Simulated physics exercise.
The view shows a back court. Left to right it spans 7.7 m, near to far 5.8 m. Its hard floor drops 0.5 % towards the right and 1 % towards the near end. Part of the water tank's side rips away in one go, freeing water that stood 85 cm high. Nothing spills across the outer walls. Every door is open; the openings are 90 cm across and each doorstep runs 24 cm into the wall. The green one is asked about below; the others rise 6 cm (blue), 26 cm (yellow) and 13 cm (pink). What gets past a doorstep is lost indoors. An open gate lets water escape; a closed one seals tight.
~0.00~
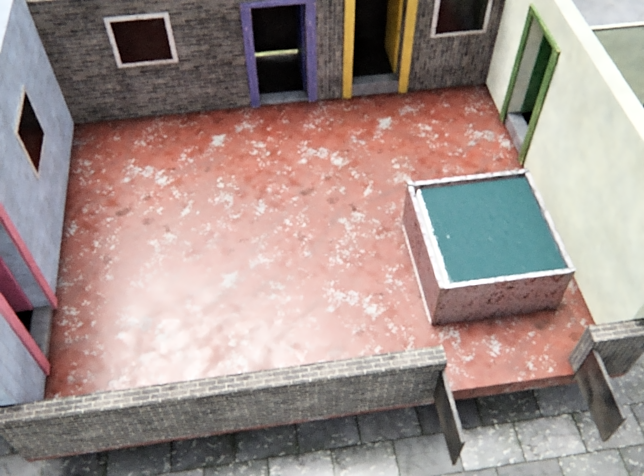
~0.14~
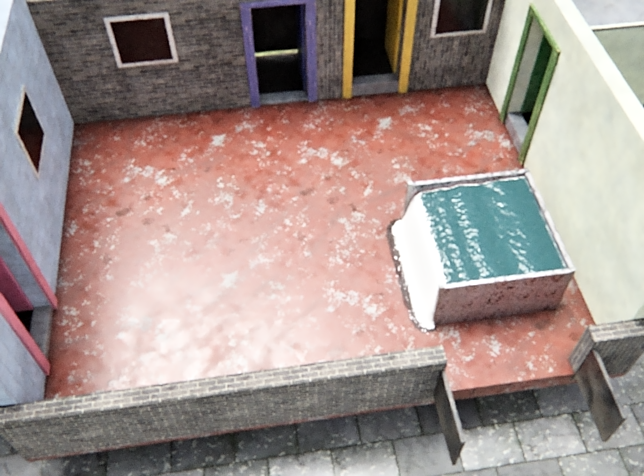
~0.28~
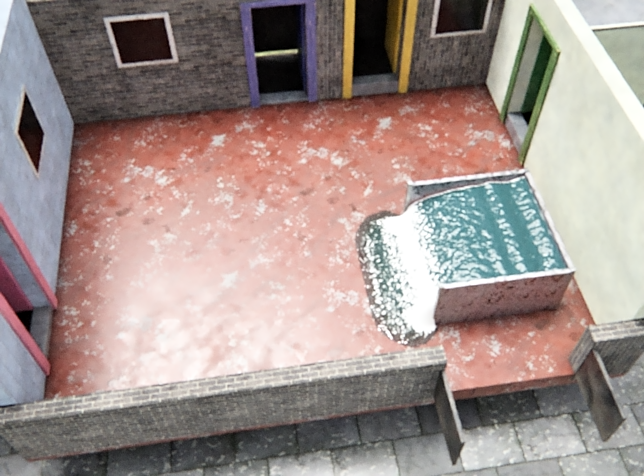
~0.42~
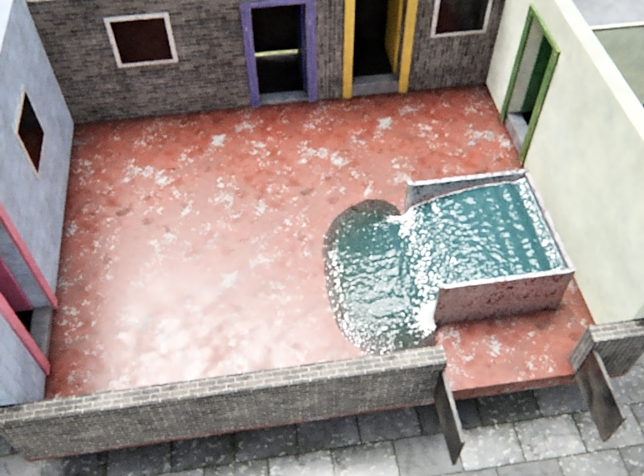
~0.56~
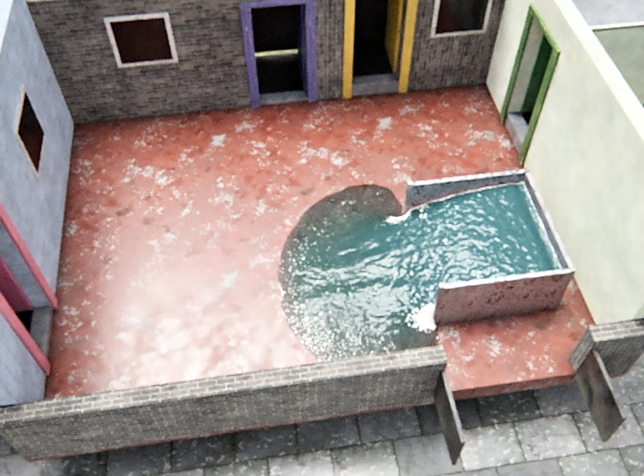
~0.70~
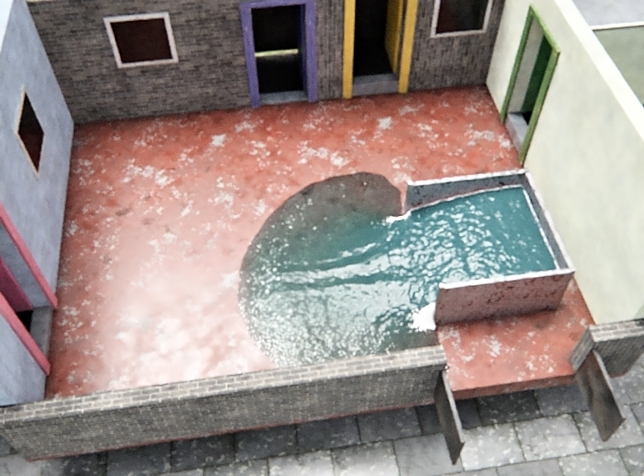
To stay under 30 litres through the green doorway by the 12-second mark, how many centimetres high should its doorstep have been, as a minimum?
About 7.5 cm.
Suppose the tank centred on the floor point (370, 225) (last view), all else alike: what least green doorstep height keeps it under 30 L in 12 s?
Then roughly 7.0 cm.
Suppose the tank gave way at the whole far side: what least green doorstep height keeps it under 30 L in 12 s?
Then roughly 18 cm.
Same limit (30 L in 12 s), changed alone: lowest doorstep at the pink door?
About 24 cm at pink.
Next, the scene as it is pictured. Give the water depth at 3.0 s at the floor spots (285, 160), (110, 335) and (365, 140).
Roughly 2, 14 and 0 cm, in turn.
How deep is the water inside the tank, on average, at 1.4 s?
About 34 cm.
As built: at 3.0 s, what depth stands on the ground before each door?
In cm: Blue 3, green 0, yellow 0, pink 30.
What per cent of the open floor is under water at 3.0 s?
Near 65 per cent is wet.
After 1.4 s water covers 45 % of the floor, deepest (30 cm) near (412, 288); it has not reached the green door.
After 3.0 s water covers 65 % of the floor, deepest (36 cm) near (41, 430); it has not reached the green door.
After 12.0 s water covers 100 % of the floor, deepest (14 cm) near (600, 353); 10 cm at the green door, 0 litres in over its 26 cm doorstep.
At the green door as built, the water arrived by 8.0 s and peaked near 13 cm at 11.0 s.
With a doorstep of 6 cm, 51 litres would have come in within the 12 s; with 9.5 cm, 10 litres. So under 30 litres takes about 7.5 cm.
